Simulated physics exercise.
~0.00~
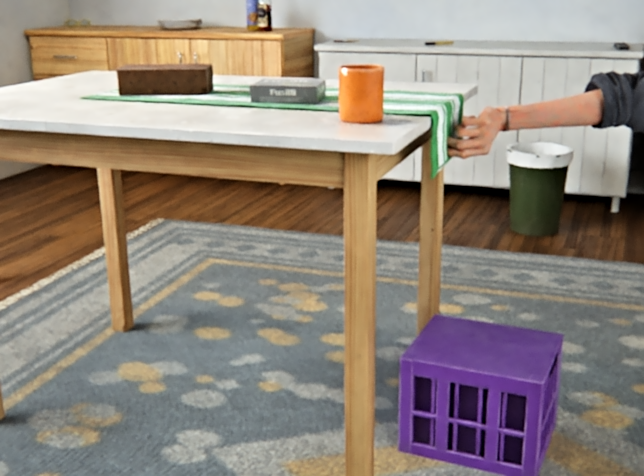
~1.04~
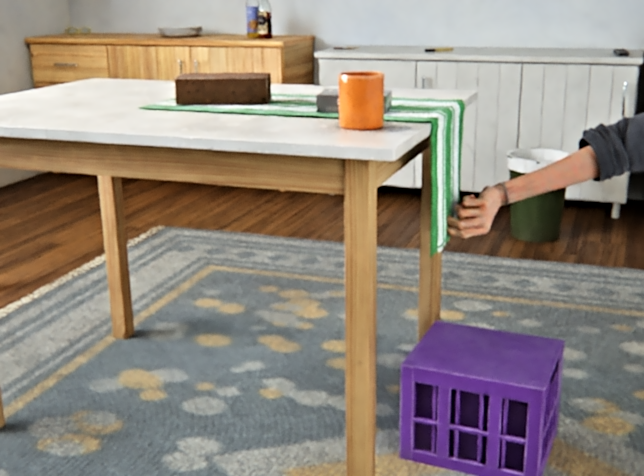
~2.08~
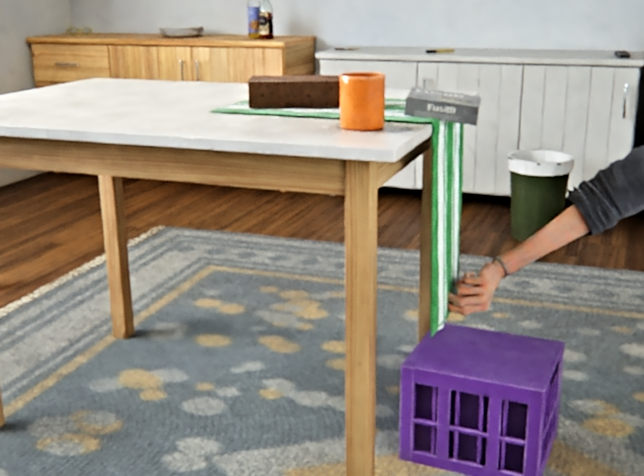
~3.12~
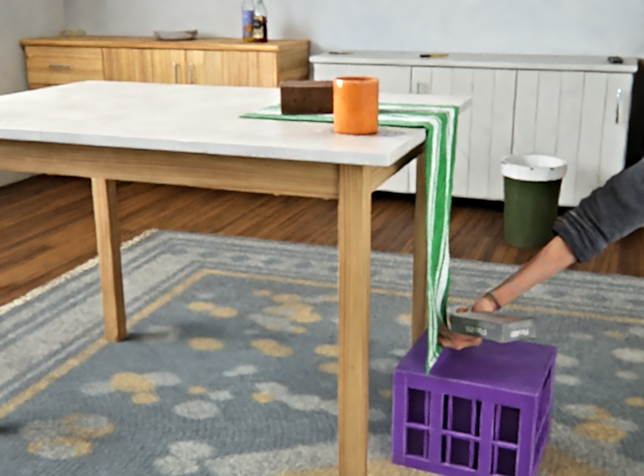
At a white-topped table, a hand pulling a green striped runner down to a purple crate, a grey packet falling, orange mug staying.
